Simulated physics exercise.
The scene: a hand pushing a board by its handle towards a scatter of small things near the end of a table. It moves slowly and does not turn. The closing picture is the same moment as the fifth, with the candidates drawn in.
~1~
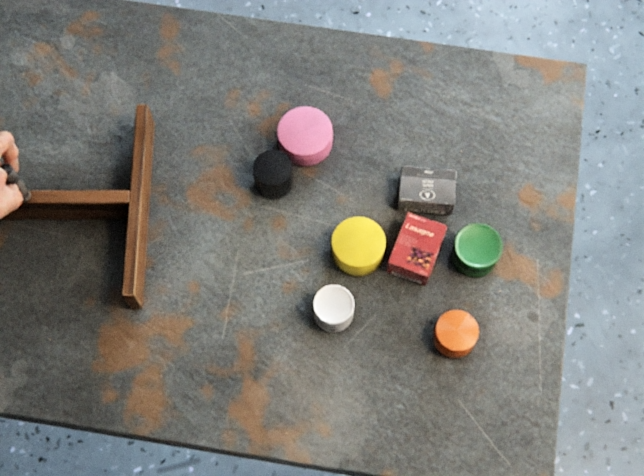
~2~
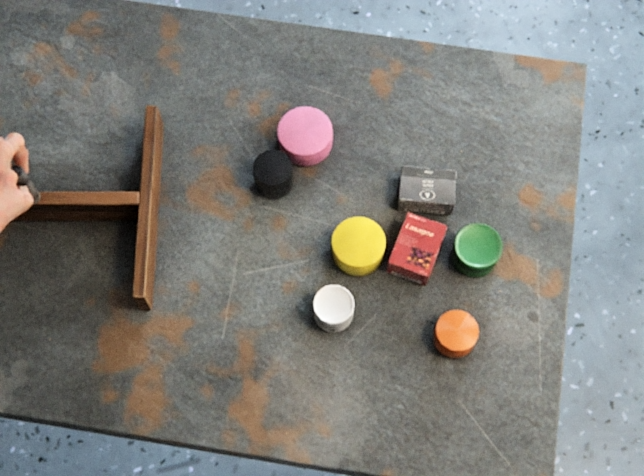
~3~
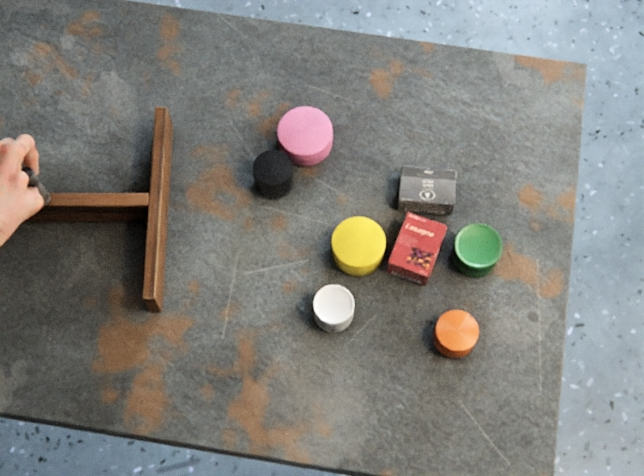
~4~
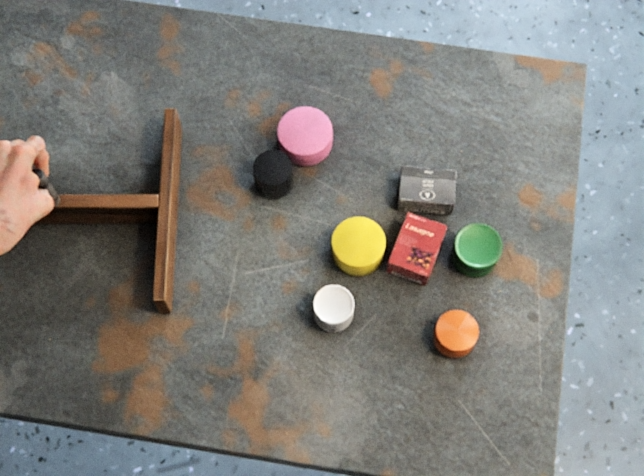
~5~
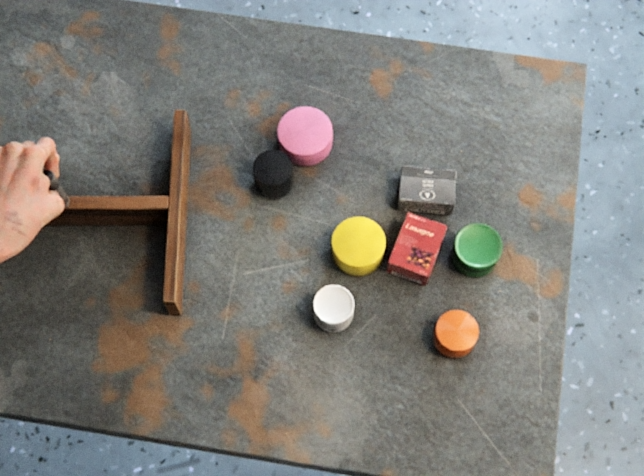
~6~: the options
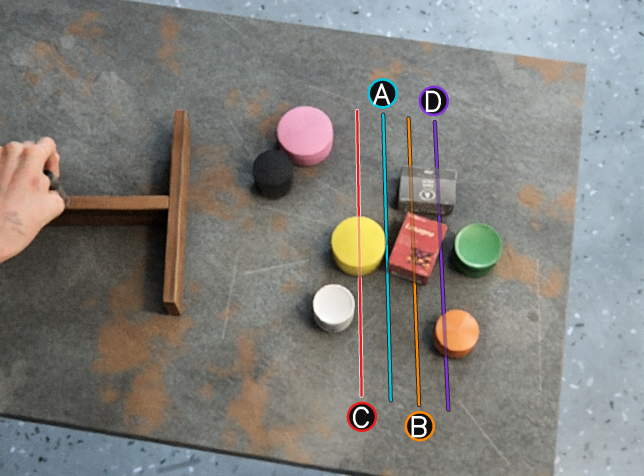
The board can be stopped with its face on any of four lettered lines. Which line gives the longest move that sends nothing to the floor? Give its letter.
It should halt at D.
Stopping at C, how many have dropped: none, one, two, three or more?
By then, none.
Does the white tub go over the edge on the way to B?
No.
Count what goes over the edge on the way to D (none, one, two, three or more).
In all, none.
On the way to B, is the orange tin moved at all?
Yes.
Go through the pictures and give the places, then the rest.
Red packet (417, 249); white tub (333, 309); pink tin (305, 137), in the first picture.
Board (145, 198); orange tin (455, 334), in the second picture.
Board (155, 199); black pot (274, 174), in the third picture.
Board (165, 201); grey box (426, 191), in the fourth picture.
Board (175, 202); white tub (333, 309); pink tin (305, 137); orange tin (455, 334), in the fifth picture.
On the copy, A at (387, 250); B at (414, 254); C at (359, 246); D at (441, 258).
On D. First, board (271, 217); black pot (299, 177); green tub (476, 251).
Then, board (366, 231); green tub (492, 250); pink tin (379, 128).
Finally, board (440, 242); green tub (563, 247); red packet (518, 254); nothing has fallen.
By contrast, A is safe but short; B is safe but short; C is safe but short.
